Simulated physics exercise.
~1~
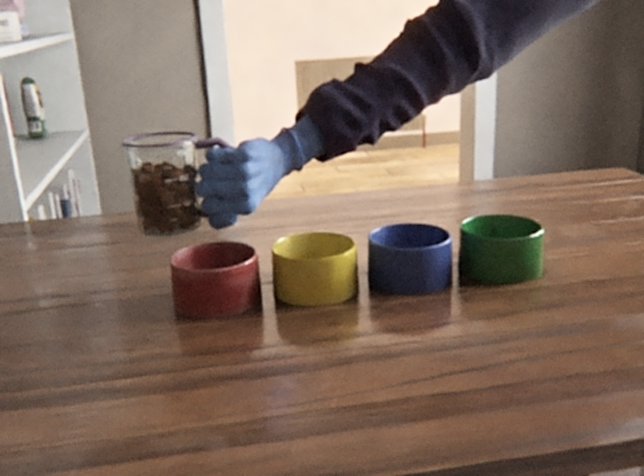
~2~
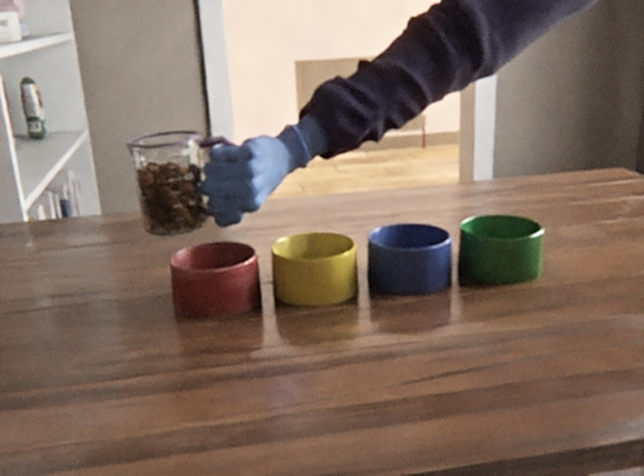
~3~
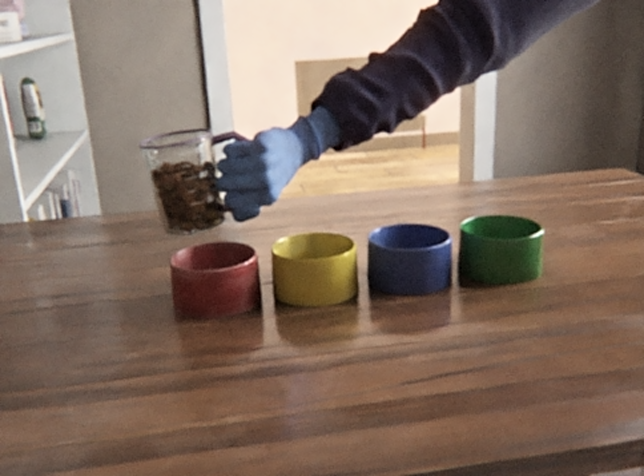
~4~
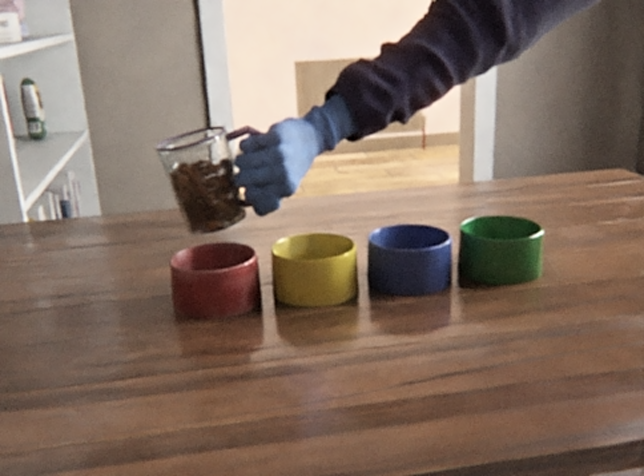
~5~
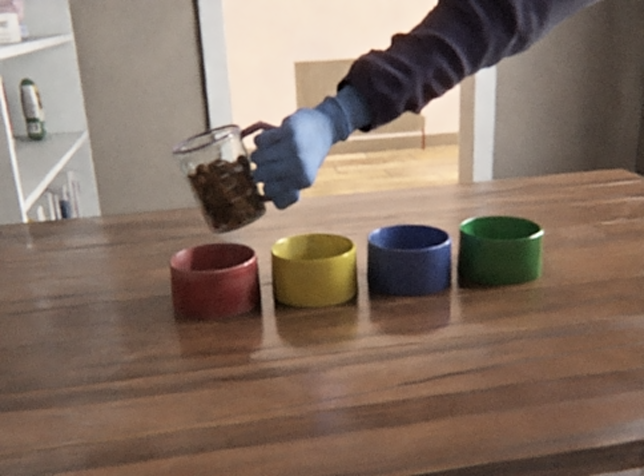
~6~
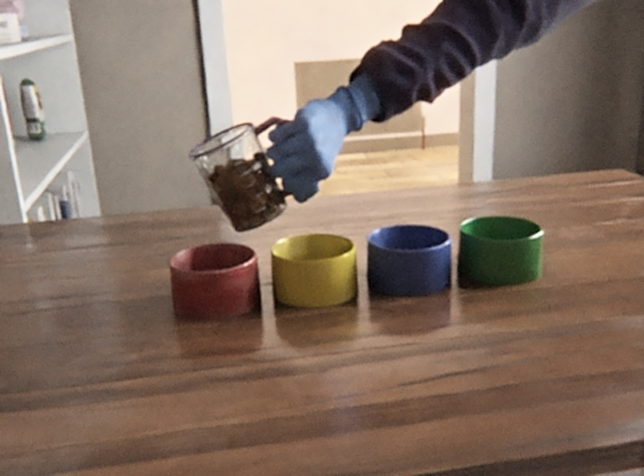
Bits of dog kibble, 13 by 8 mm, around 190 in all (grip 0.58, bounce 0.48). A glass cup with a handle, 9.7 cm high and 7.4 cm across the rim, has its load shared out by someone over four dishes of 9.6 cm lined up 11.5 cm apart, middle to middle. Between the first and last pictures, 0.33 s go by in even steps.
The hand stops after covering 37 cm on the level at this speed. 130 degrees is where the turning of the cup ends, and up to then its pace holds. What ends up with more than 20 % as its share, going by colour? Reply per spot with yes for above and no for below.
Red: No, below. Blue: Yes, above. Green: No, below. Yellow: No, below. Counter: Yes, above.
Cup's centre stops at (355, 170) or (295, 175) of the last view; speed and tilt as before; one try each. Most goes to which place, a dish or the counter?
I'd bet on yellow for the first try and counter for the second.
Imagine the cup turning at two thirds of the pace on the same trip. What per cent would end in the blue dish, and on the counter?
Blue 60, counter 40.
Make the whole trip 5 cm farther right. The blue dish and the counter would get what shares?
I'd expect blue at 0 and the counter at 0.
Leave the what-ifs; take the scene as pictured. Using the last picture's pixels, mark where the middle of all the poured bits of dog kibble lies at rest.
Look around (429, 270) in the last picture.
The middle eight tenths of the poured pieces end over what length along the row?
Length: About 9 cm.
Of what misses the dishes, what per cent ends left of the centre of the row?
0 %.
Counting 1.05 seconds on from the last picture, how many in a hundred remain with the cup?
I'd put it at roughly 95 per cent.
Then, 0.63 s after the last picture, tilt 73 degrees; cup holds 100 %.
Then, 1.05 s after the last picture, tilt 106 degrees; cup holds 95 %, blue 5 %.
Then, 1.55 s after the last picture, tilt 130 degrees; cup holds 0 %, blue 50 %.
In the end, red 0 %, blue 50 %, green 0 %, yellow 0 %, counter 50 %.
